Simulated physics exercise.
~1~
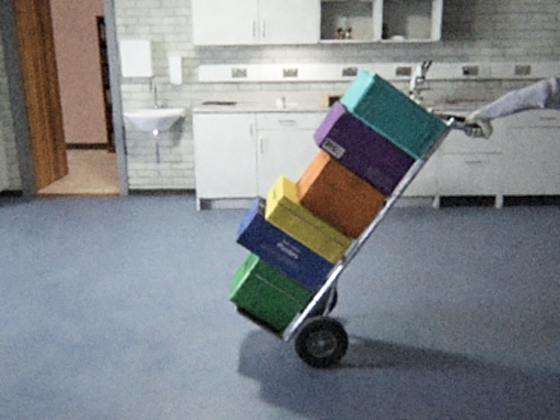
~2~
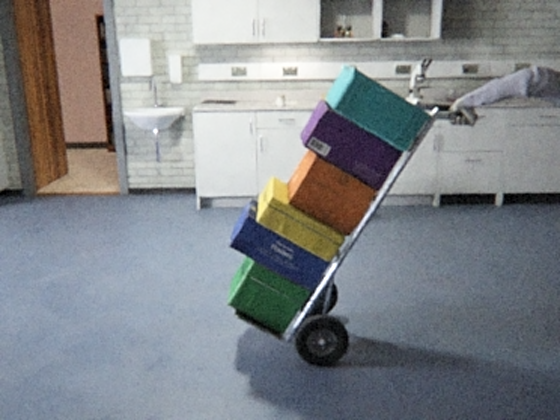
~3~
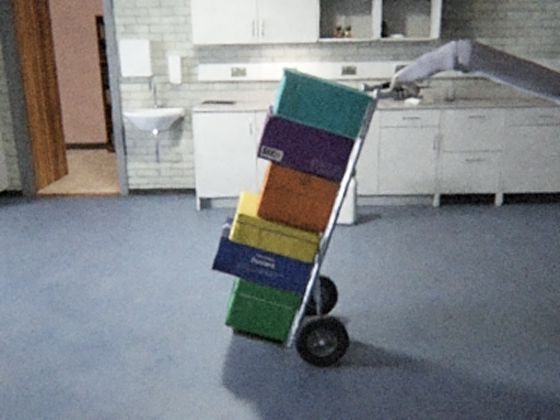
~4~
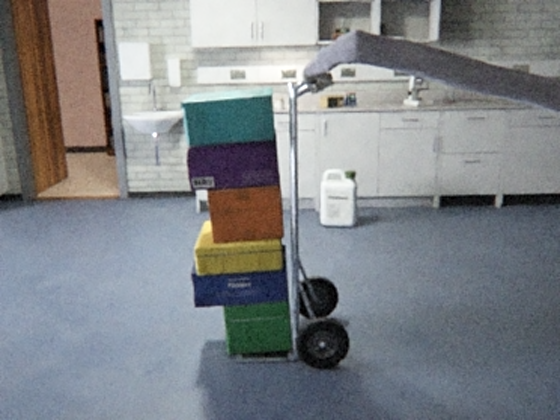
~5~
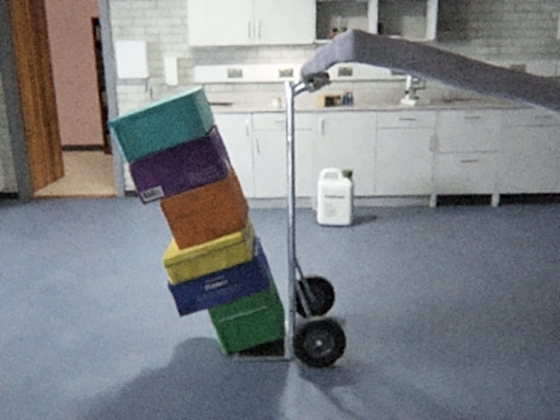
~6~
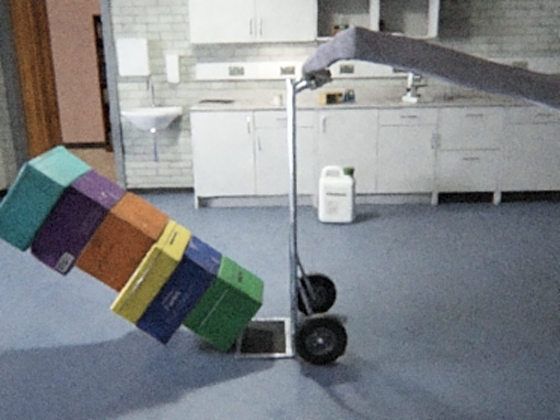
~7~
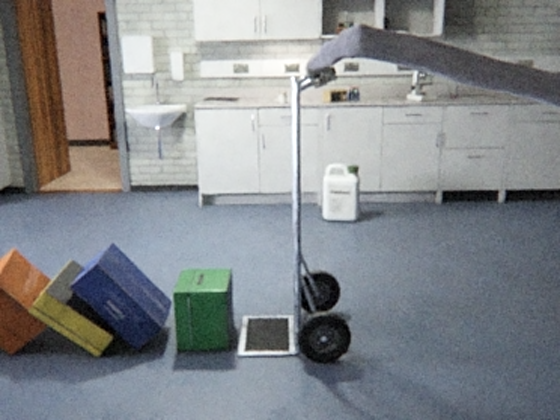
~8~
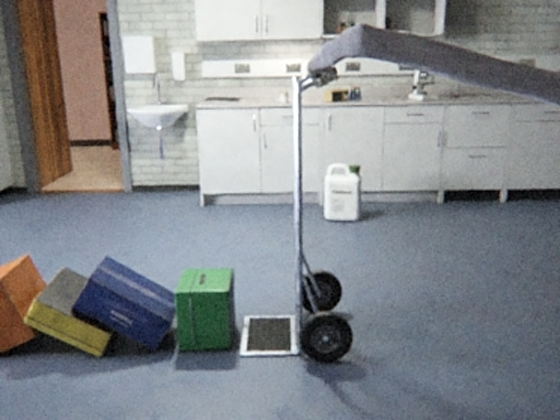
A tall stack of six colourful boxes toppled off a hand truck as a gloved hand swung it upright, leaning left together and crashing to the floor, where the green one rested beside the empty plate and the blue, yellow and orange ones lay tumbled further left.
